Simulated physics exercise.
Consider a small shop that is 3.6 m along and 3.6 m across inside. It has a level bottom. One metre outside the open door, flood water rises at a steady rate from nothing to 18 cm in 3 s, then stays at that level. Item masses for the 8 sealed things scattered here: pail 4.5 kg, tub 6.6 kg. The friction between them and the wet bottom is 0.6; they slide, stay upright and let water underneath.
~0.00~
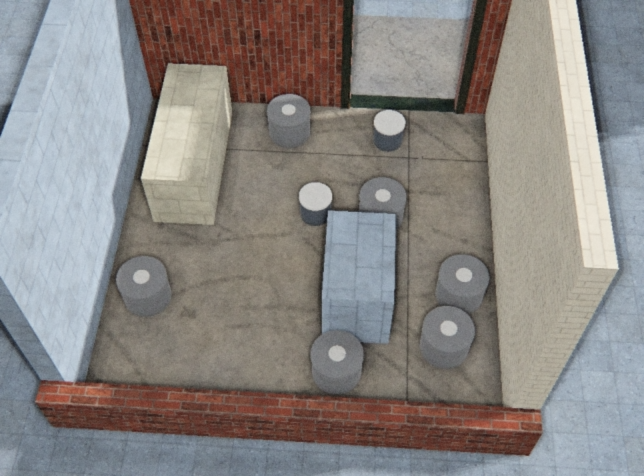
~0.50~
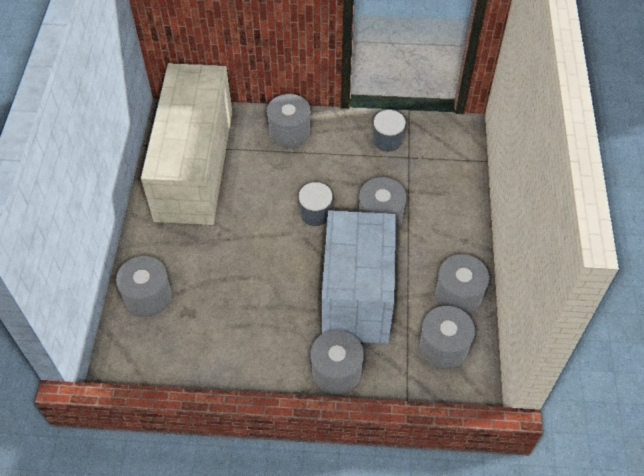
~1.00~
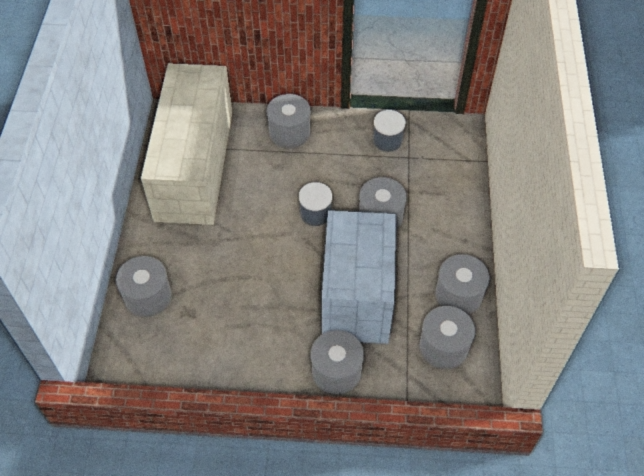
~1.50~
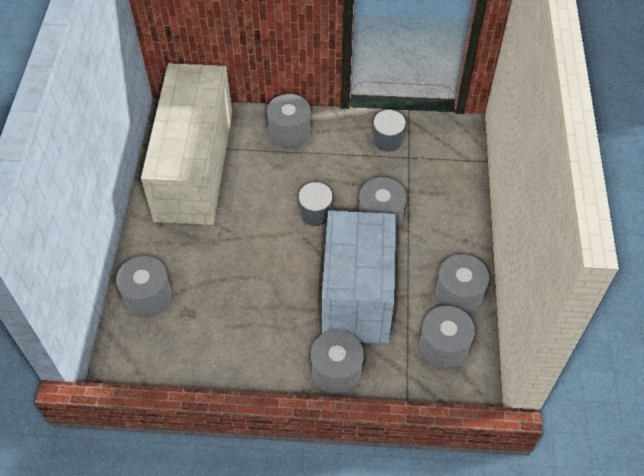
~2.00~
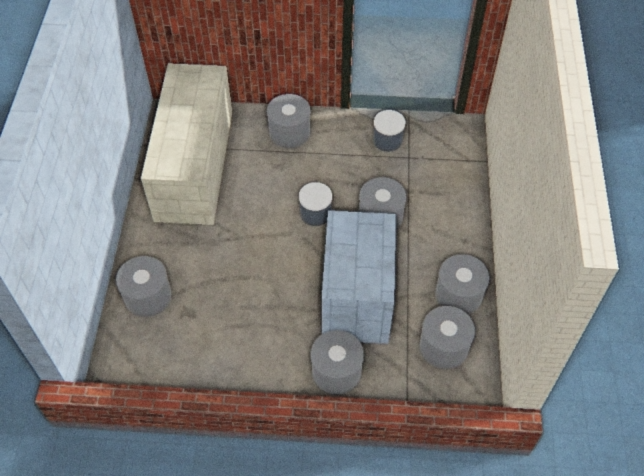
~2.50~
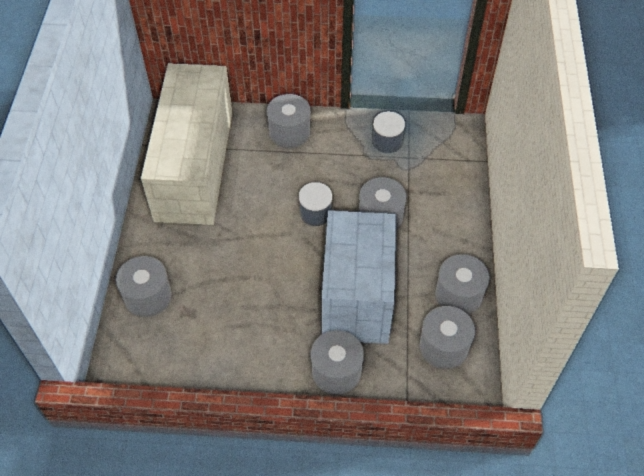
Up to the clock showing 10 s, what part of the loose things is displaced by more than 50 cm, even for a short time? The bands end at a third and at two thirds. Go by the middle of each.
It's shaping up to be most of them, two thirds and up.
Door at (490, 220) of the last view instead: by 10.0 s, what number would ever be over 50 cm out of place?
Then the count would be 5.
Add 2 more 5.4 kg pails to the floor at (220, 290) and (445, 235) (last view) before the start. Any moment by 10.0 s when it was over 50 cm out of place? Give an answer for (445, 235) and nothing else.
Above the mark.
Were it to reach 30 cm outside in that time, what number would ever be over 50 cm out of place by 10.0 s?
I count 8 of them in that case.
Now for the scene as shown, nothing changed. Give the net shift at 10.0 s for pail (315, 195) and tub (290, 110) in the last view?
In turn: 150 cm, 0 cm.
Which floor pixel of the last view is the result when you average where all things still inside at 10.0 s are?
They're centred close to (232, 299).
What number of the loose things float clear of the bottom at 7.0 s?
The number is 4.
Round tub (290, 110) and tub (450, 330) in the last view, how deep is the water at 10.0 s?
Roughly 3 and 12 cm.
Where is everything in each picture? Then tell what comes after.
The first frame shows a pail at (390, 122) rests on the ground; a pail at (316, 196) rests on the ground; water covers 0.0 m2; 0 of 8 have shifted.
The second frame shows a pail at (390, 122), on the bottom; a pail at (316, 196) rests on the ground; 0.0 m2 under water; 0 of 8 have shifted.
The third frame shows a pail at (390, 122), on the bottom; a pail at (316, 196), on the bottom; 0.0 m2 under water; 0 of 8 have shifted.
The fourth frame shows a pail at (390, 122), on the bottom; a pail at (316, 196) rests on the ground; 0.0 m2 under water; 0 of 8 have shifted.
The fifth frame shows a pail at (390, 122) rests on the ground; a pail at (316, 196), on the bottom; water covers 0.1 m2; 0 of 8 have shifted.
The sixth frame shows a pail at (389, 123) rests on the ground; a pail at (316, 196), on the bottom; water covers 0.5 m2; 0 of 8 have shifted.
After 3.5 s 1 of 8 are over 50 cm from their spots; 0 afloat.
After 4.5 s 1 of 8 are over 50 cm from their spots; 1 afloat.
After 7.0 s 5 of 8 are over 50 cm from their spots; 4 afloat.
After 10.0 s 6 of 8 are over 50 cm from their spots, and 6 have been at some point; 7 afloat.
